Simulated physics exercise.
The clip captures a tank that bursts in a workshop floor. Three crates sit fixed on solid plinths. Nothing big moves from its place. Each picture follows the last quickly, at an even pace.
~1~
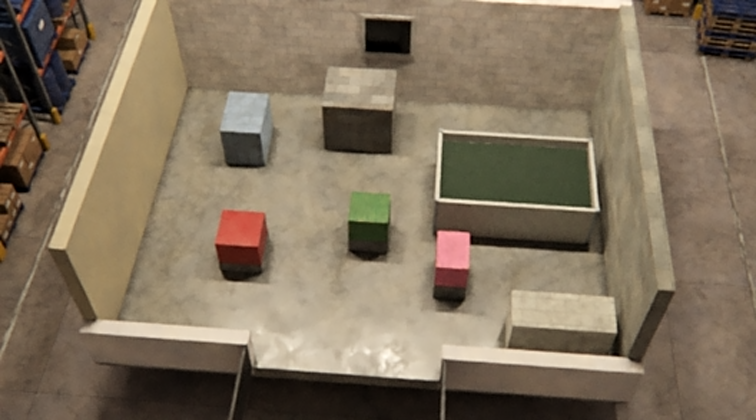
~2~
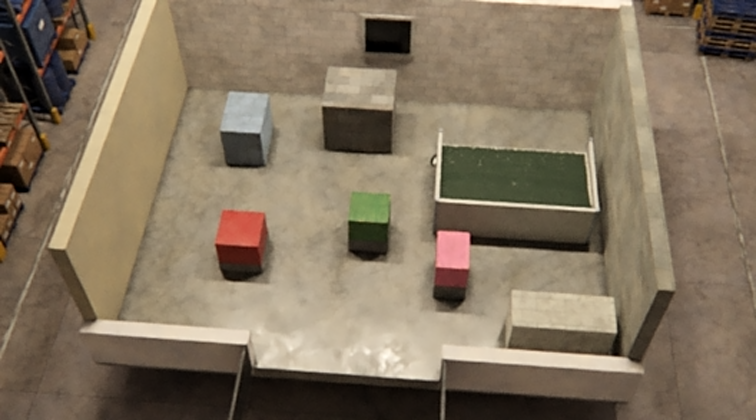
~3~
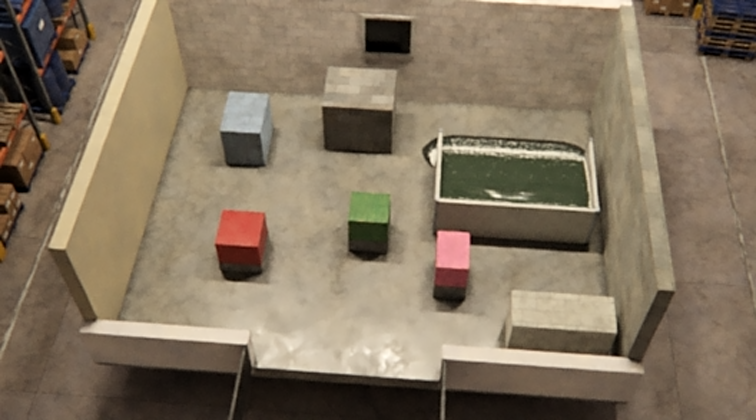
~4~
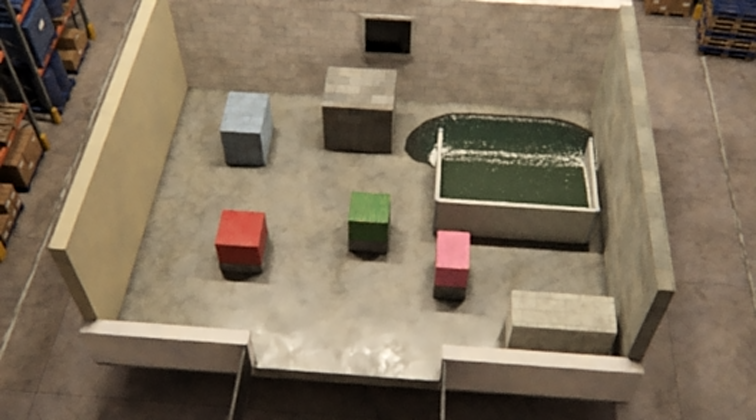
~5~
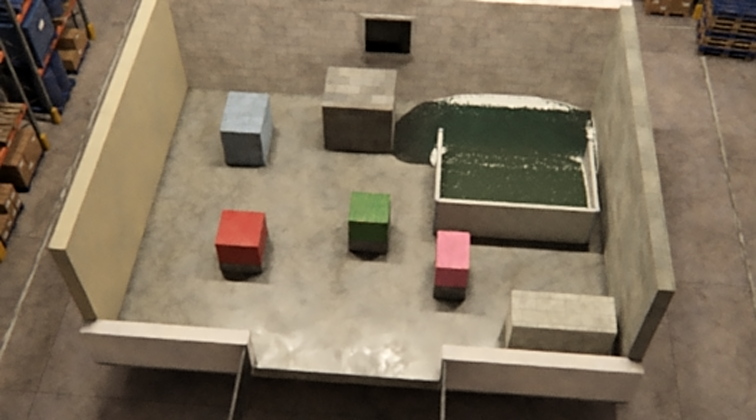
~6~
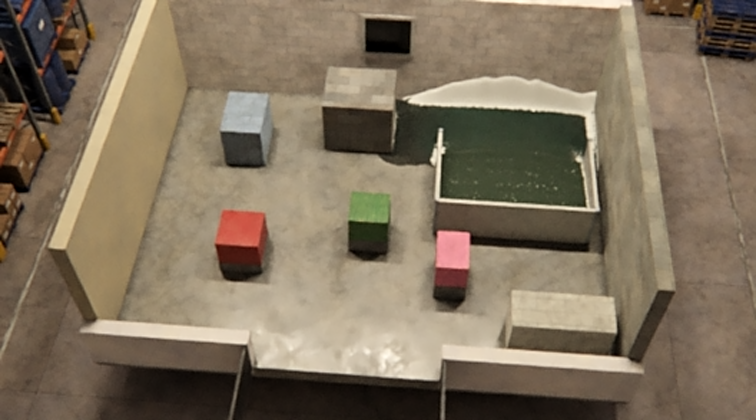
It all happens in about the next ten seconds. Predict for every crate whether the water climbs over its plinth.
One by one: Most likely the pink crate remains untouched; most likely the red crate remains untouched; most likely the green crate remains untouched.
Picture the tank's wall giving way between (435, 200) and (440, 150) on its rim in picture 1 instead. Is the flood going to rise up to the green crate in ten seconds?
As it turns out, green crate is swamped.
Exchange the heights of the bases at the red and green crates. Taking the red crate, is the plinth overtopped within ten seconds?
With the swap, the red crate avoids the flood.
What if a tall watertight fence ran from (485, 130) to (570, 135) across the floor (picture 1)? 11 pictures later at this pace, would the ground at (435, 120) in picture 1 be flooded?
There: Flooded.
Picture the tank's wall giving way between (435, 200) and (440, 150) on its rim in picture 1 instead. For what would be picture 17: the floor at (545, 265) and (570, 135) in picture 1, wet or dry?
Untouched, untouched.
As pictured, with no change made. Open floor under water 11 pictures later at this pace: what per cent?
Around 25 percent of it.
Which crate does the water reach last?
Should be the red-painted one.
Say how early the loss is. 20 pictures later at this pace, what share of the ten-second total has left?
Approximately 0 %.
A moment on, water covers 20 % of the floor; the pink crate not reached, the red crate not reached, the green crate not reached.
Next, water covers 25 % of the floor; the pink crate not reached, the red crate not reached, the green crate not reached.
Then, water covers 55 % of the floor; the pink crate water round its plinth, the red crate not reached, the green crate water round its plinth.
Later, water covers 85 % of the floor; the pink crate water round its plinth, the red crate water round its plinth, the green crate water round its plinth.
In the end, water covers 100 % of the floor; the pink crate stayed above the water, the red crate stayed above the water, the green crate stayed above the water.
